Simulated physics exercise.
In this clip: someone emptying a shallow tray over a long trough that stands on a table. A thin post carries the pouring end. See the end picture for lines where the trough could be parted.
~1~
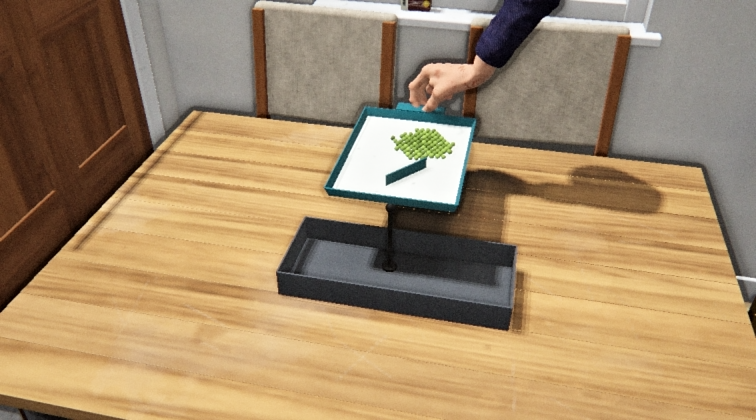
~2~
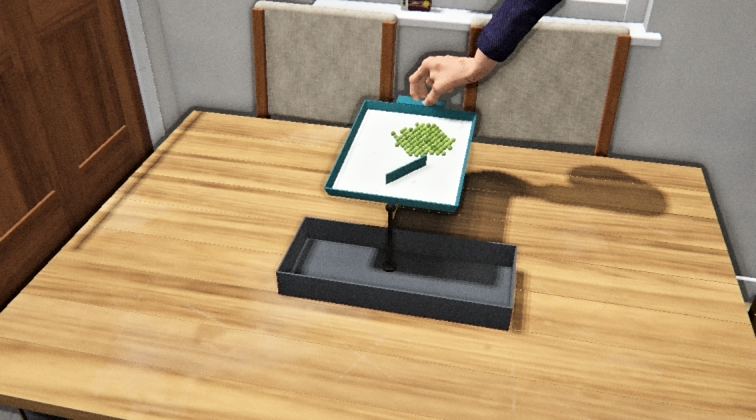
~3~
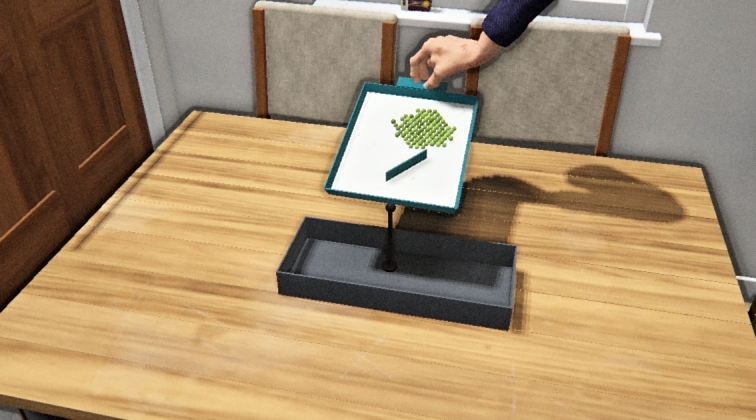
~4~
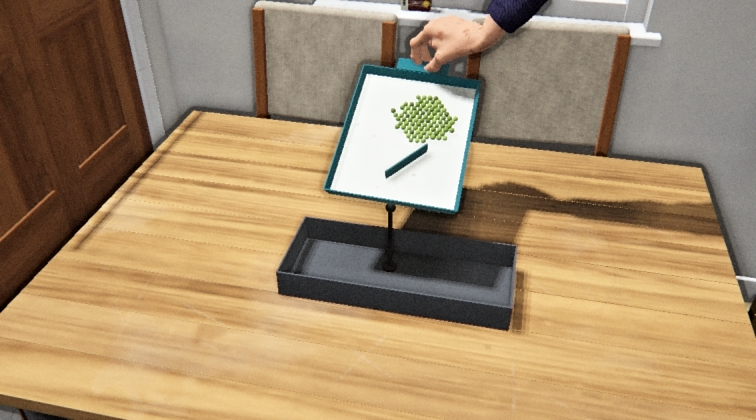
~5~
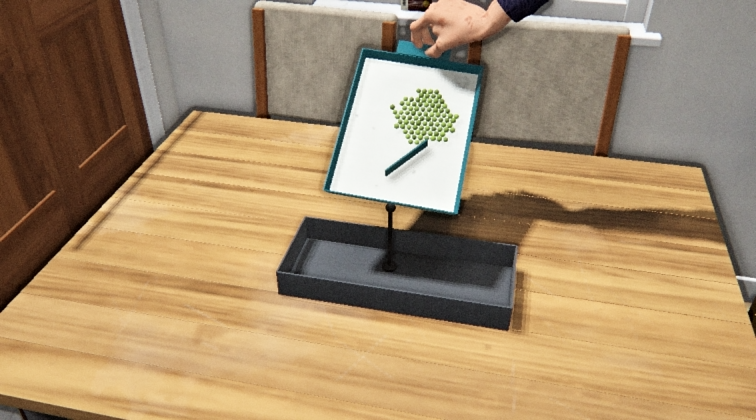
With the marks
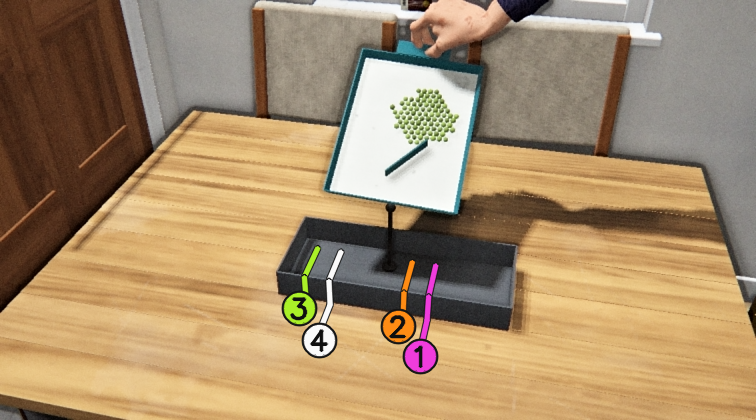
A teal tray of green peas tilts steeply as a hand raises its far edge.
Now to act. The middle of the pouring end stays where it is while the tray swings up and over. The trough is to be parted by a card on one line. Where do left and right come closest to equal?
2.
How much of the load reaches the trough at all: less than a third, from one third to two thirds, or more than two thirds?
It is more than two thirds.
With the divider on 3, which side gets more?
Right.
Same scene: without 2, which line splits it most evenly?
It is 1.
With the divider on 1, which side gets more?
The left side.
On the marked copy, line 1 crosses the front rim at (428, 295); line 2 crosses the front rim at (404, 291); line 3 crosses the front rim at (304, 276); line 4 crosses the front rim at (329, 280).
Choosing 1, of what is caught, the bulk on the left of the divider, close to a quarter on the right.
Choosing 2, of what is caught, close to half on the left of the divider, close to half on the right.
Choosing 3, of what is caught, only a few on the left of the divider, all but a few on the right.
Choosing 4, of what is caught, a small share on the left of the divider, all but a few on the right.
